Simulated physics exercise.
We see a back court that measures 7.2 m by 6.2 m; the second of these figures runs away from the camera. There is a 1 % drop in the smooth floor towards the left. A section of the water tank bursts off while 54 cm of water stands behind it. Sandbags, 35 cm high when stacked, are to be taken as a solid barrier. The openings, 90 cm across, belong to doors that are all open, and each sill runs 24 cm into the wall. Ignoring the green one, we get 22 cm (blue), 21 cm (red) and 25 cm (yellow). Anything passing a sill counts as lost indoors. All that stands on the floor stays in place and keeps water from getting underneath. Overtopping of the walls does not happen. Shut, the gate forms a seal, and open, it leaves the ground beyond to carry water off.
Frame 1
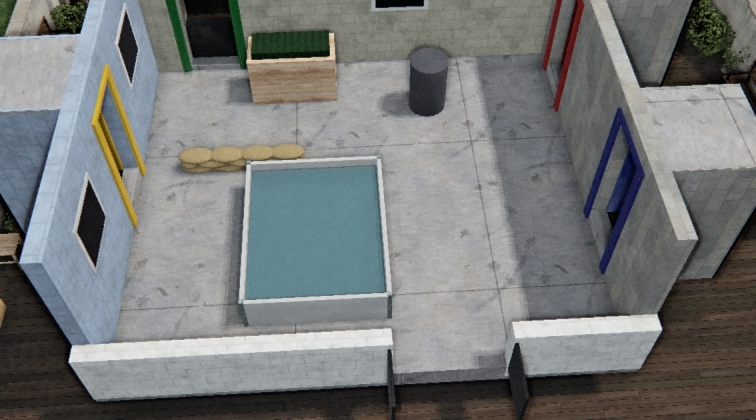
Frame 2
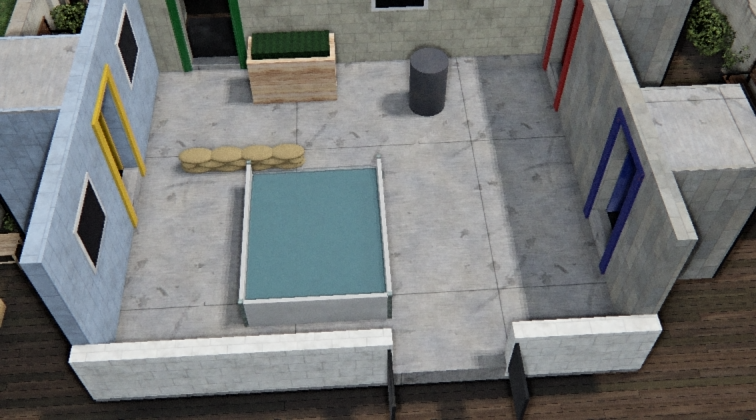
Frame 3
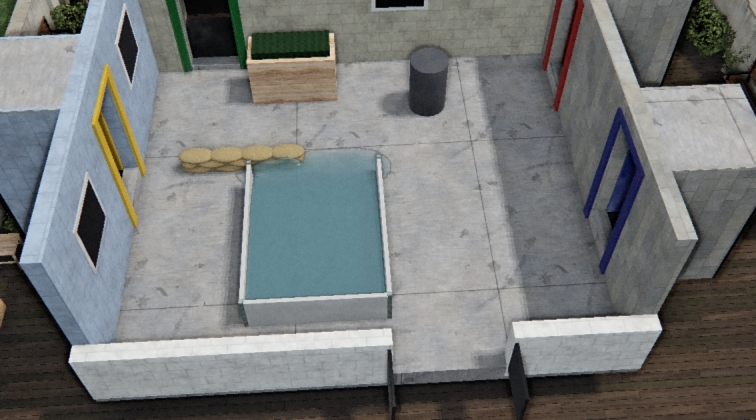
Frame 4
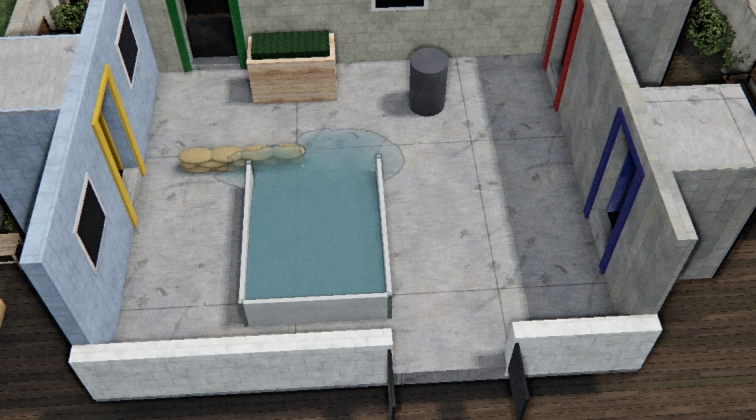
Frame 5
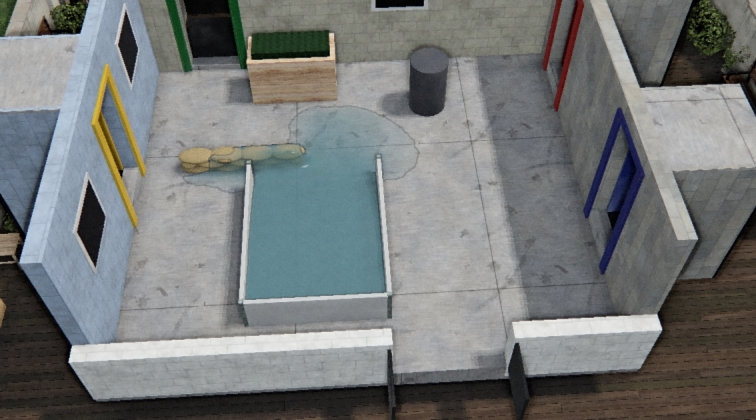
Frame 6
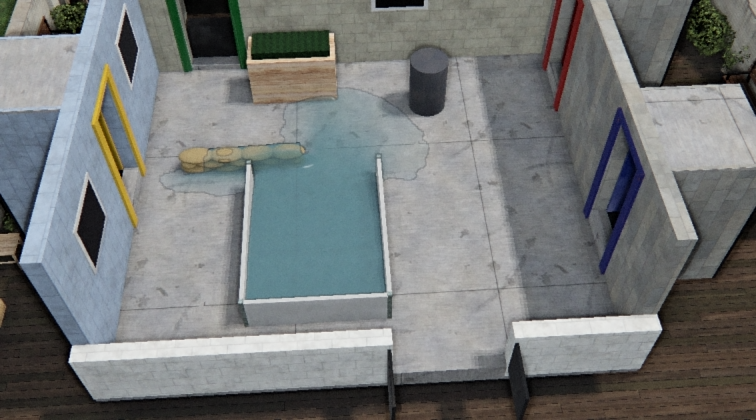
A walled concrete courtyard is seen from high above its low front wall, which has an open gap right of centre. A white-rimmed tank of blue-green water stands near the middle, with tan sandbags behind it to the left, a planter and dark barrel farther back, and yellow, green, red and blue doorways around. The tank's far side gives way and water spreads backward and leftward around the sandbags, while the camera stays still.
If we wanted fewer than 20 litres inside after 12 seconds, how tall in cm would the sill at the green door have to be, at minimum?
It would need to be around 7.5 cm tall.
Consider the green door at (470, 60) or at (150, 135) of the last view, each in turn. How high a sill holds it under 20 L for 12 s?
About 7.0 and 11.0 cm.
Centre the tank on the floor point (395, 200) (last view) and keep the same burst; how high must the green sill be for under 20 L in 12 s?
Near 9.5 cm.
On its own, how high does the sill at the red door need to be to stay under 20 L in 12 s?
Red door - some 14.5 centimetres.
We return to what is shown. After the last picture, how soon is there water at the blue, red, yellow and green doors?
Door blue: 4.0 seconds; door red: 2.0 seconds; door yellow: 0.2 seconds; door green: 2.0 seconds.
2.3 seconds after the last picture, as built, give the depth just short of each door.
Depths in cm: Blue 0, red 15, yellow 16, green 4.
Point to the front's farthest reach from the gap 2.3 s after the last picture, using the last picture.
Look about (533, 56) in the last picture.
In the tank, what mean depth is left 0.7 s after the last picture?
It averages roughly 35 centimetres.
Then, 0.7 s after the last picture water covers 20 % of the floor, deepest (42 cm) near (284, 177); it has not reached the green door.
Then, 2.3 s after the last picture water covers 50 % of the floor, deepest (28 cm) near (391, 63); 4 cm at the green door, 0 litres in over its 9 cm sill.
Then, 11.3 s after the last picture water covers 95 % of the floor, deepest (11 cm) near (241, 366); 5 cm at the green door, 8 litres in over its 9 cm sill.
At the green door as built, the water peaked near 11 cm, 8.9 s after the last picture.
Run again over the same 12 s with other heights there, 28 litres in over 7 cm, 5 litres over 9.5 cm. The limit of 20 litres is kept from about 7.5 cm up.
